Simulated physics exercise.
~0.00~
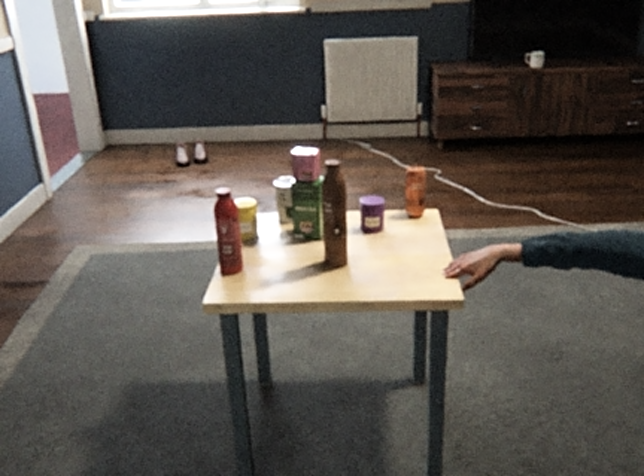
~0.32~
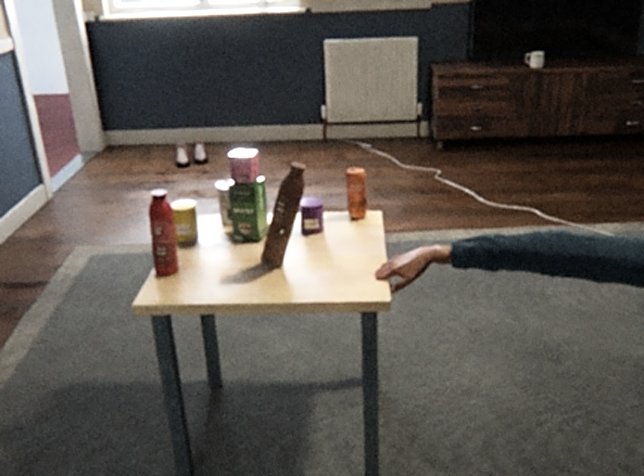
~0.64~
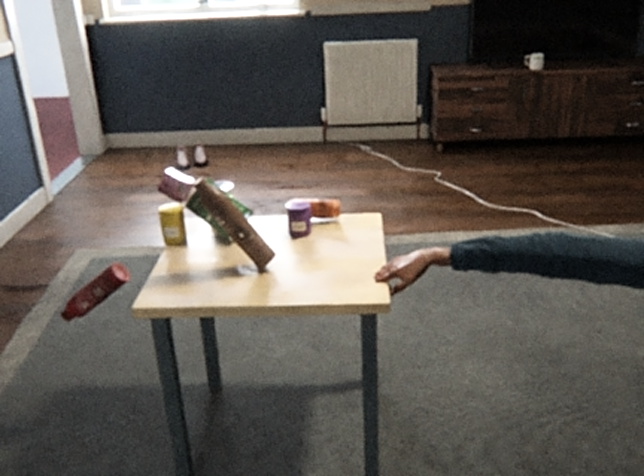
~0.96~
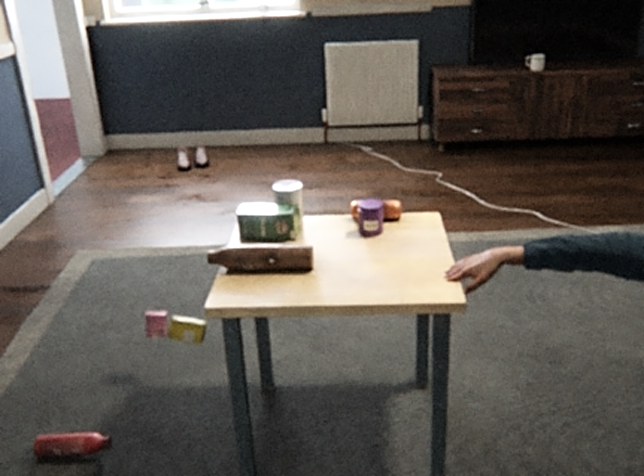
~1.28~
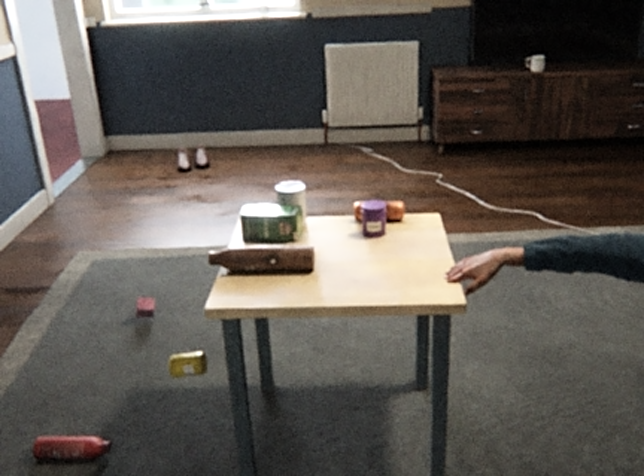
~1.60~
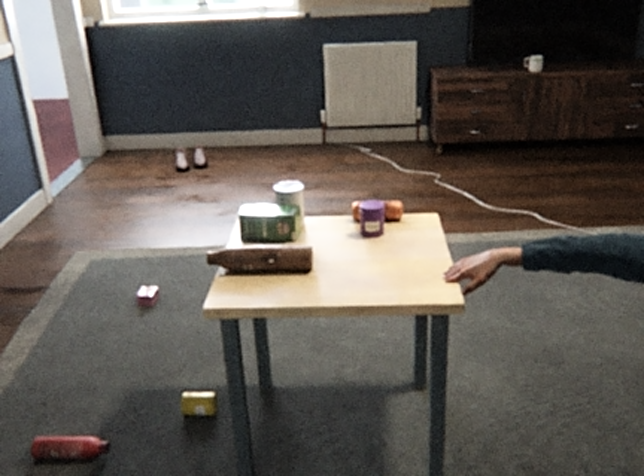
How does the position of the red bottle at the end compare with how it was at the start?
At the start the red bottle stands upright on the table. By the end it is lying on its side on the floor to the left.
A table is shoved left and back by a hand, toppling items and spilling three onto the floor.
